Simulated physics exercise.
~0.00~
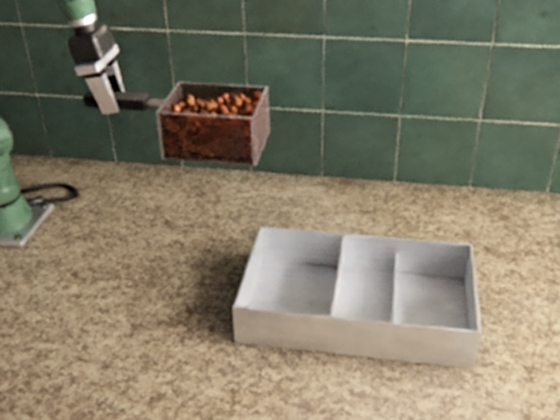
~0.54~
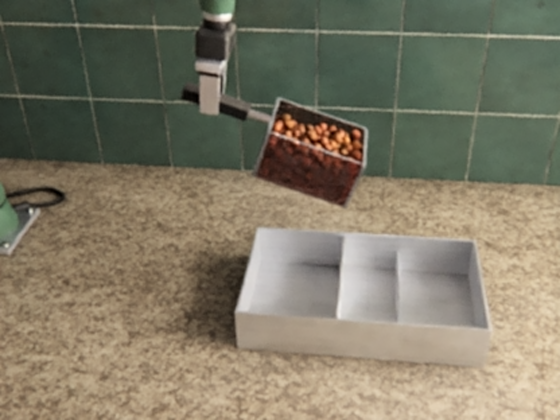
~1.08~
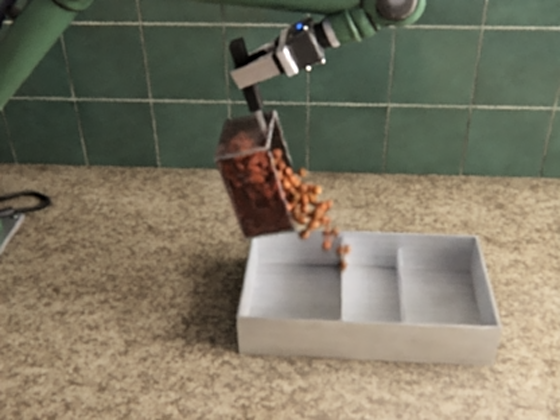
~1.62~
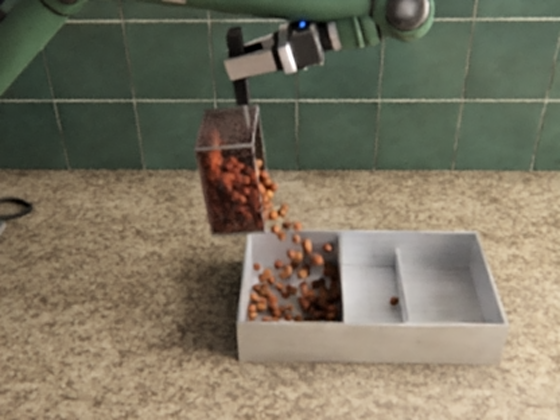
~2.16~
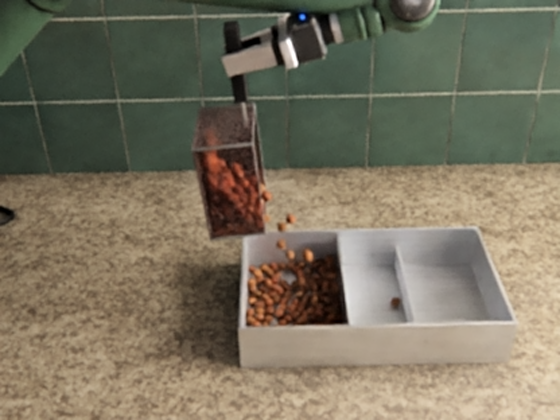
A robot arm tilts a clear box, pouring hazelnuts mostly into a divided tray's left compartment.
